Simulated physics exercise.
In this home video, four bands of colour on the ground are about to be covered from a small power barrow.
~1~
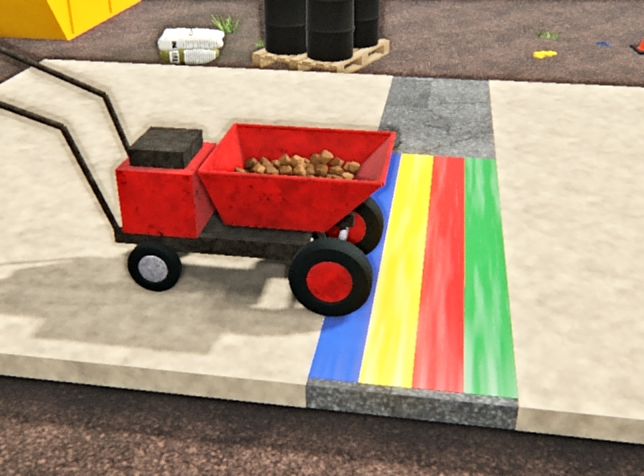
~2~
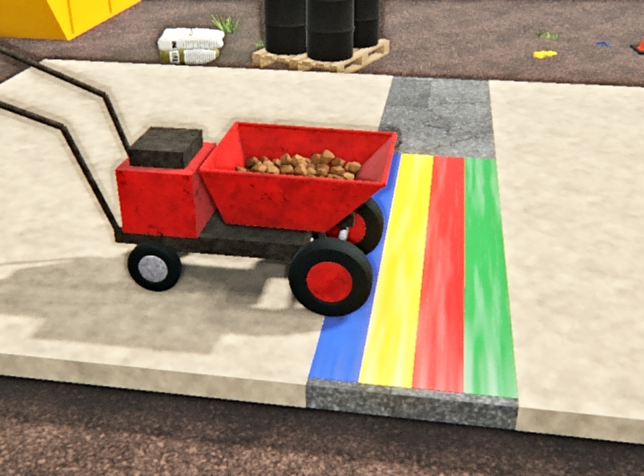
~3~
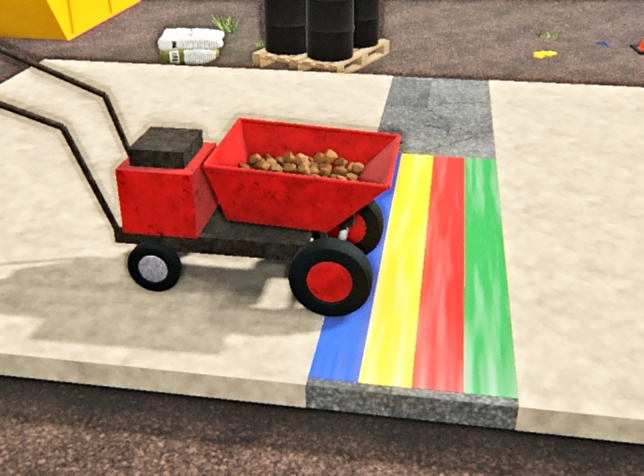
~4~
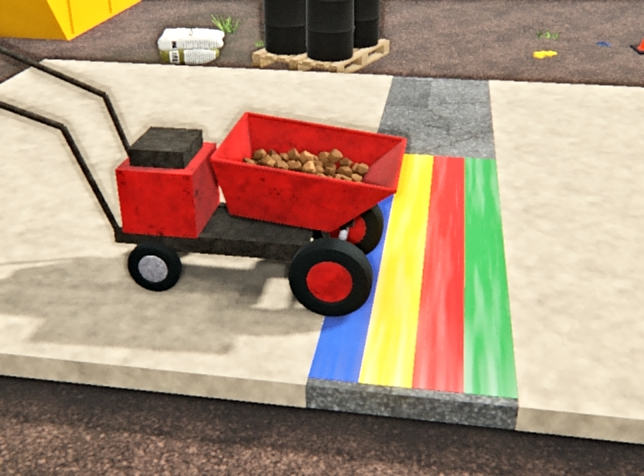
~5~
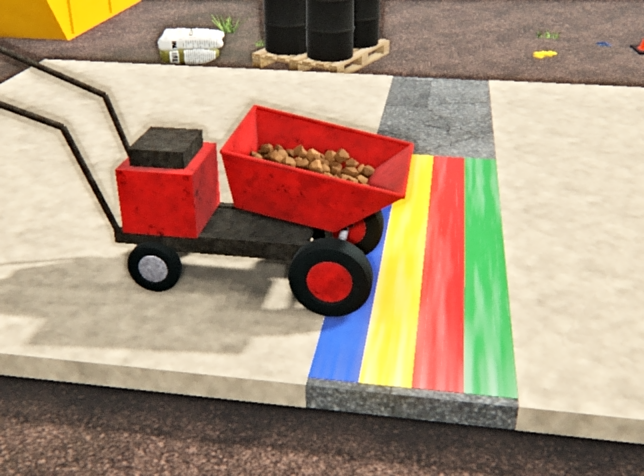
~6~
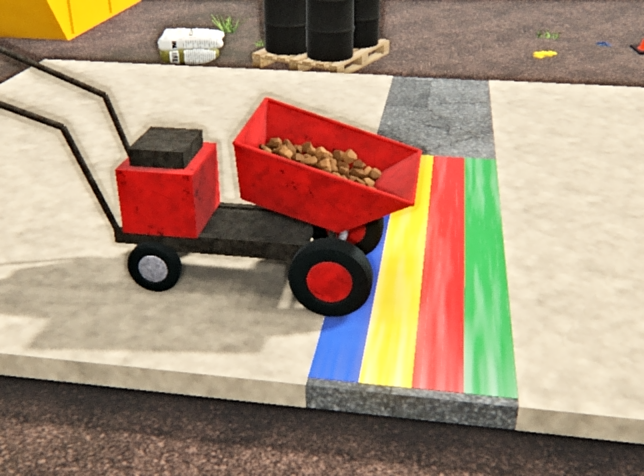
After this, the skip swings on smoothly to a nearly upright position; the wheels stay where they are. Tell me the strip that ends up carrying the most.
Green.
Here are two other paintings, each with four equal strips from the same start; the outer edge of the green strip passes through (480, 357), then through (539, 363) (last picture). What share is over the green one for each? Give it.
Shares in turn: 20 %; 40 %.
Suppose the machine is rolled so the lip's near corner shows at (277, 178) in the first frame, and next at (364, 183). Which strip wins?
Place 1 - that yellow strip; place 2 - that green strip.
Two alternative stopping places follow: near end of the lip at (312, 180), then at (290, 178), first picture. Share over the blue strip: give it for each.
First spot: 0 %, second spot: 0 %.
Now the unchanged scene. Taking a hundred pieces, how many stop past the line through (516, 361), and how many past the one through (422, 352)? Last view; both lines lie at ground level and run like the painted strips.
Close to 30 % and 80 %, in that order.
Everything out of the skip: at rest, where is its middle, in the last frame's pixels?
Last view, centre at rest - approx. (504, 294).
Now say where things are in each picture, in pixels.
The first frame shows lip of the skip near (382, 185), level; top of the load near (301, 179), clay clods; blue strip near (342, 340); yellow strip near (391, 344); red strip near (439, 349); green strip near (489, 354).
The second frame shows lip of the skip near (383, 185), level; top of the load near (302, 178).
The third frame shows lip of the skip near (388, 188), tipped barely; top of the load near (296, 185).
The fourth frame shows lip of the skip near (394, 192), tipped a little; top of the load near (270, 165).
The fifth frame shows lip of the skip near (403, 197), tipped a little; top of the load near (277, 161).
The sixth frame shows lip of the skip near (412, 205), tipped clearly; top of the load near (274, 162); blue strip near (342, 340); yellow strip near (391, 344); red strip near (439, 349); green strip near (489, 354).
Shortly afterwards, skip tipped steeply; the whole lot in the skip.
Next, skip tipped right over; near half in the skip; a little over the red strip; near a third over the green strip; a little off the paint.
Some moments later, skip tipped right over; near a quarter in the skip; a little over the red strip; near half over the green strip; near a third off the paint.
In the end, skip tipped right over; near a quarter in the skip; none at all over the blue strip; none at all over the yellow strip; a little over the red strip; near half over the green strip; near a third off the paint.
